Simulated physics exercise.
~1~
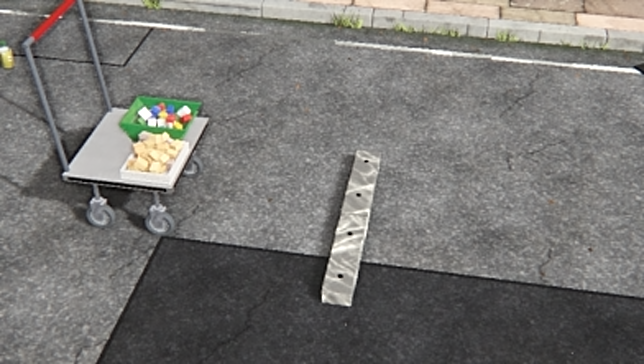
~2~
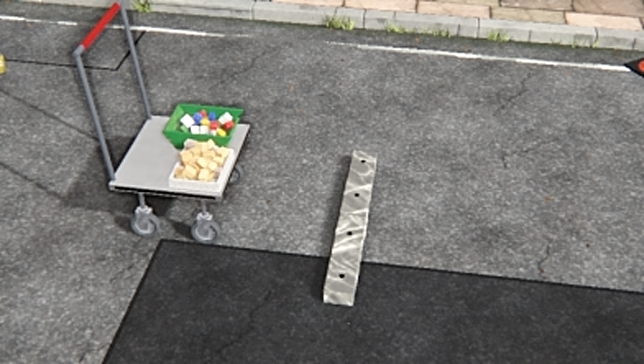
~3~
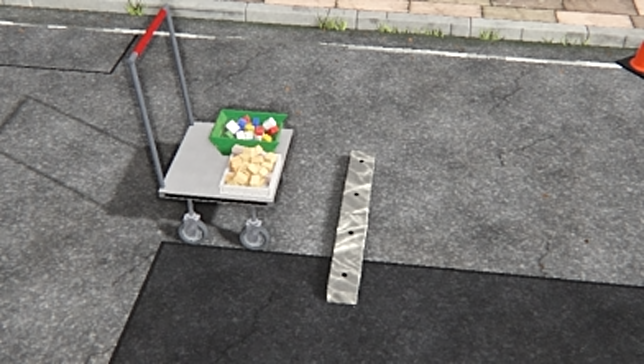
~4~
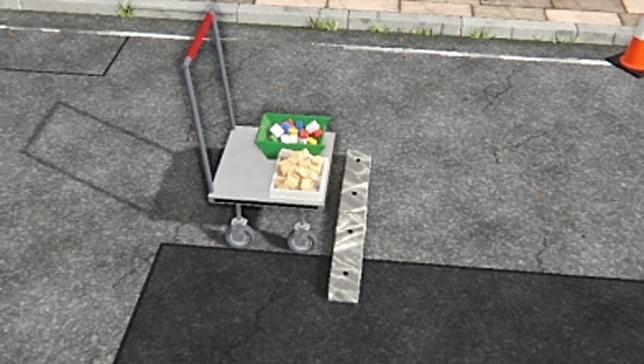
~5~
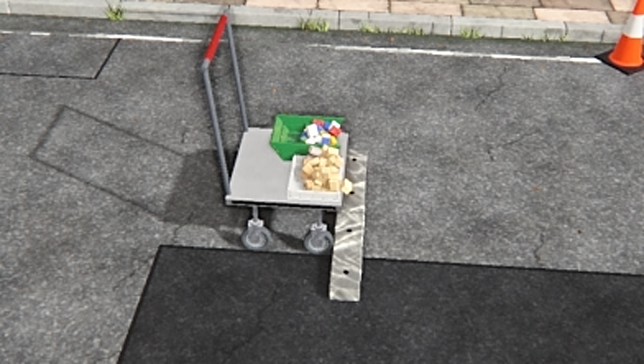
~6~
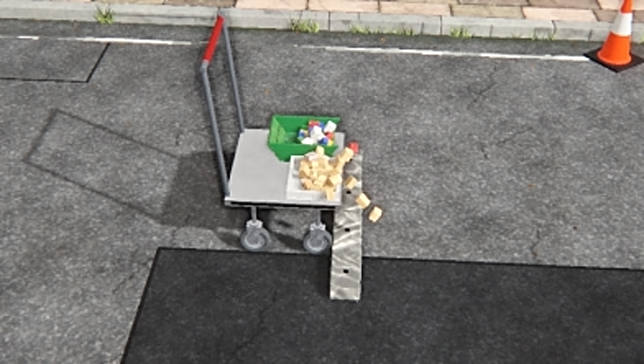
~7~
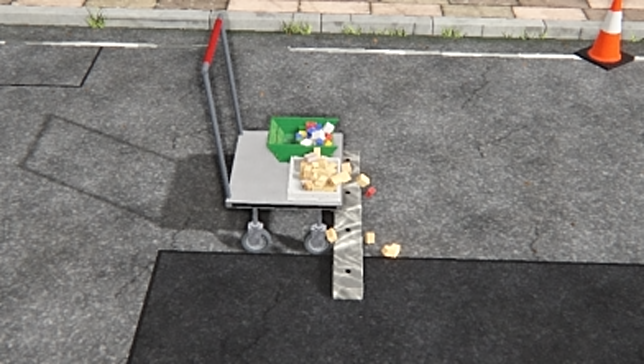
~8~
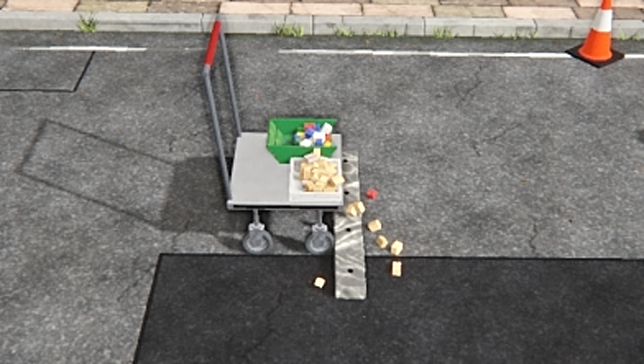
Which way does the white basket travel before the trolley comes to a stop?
The white basket moves to the right, carried along on the deck of the trolley.
We see a flatbed trolley carrying a green basket of colourful toy bricks and a white basket of timber offcuts roll right until it stops at a kerb. Several offcuts and one red brick tumble onto the ground, while most of the load stays aboard.
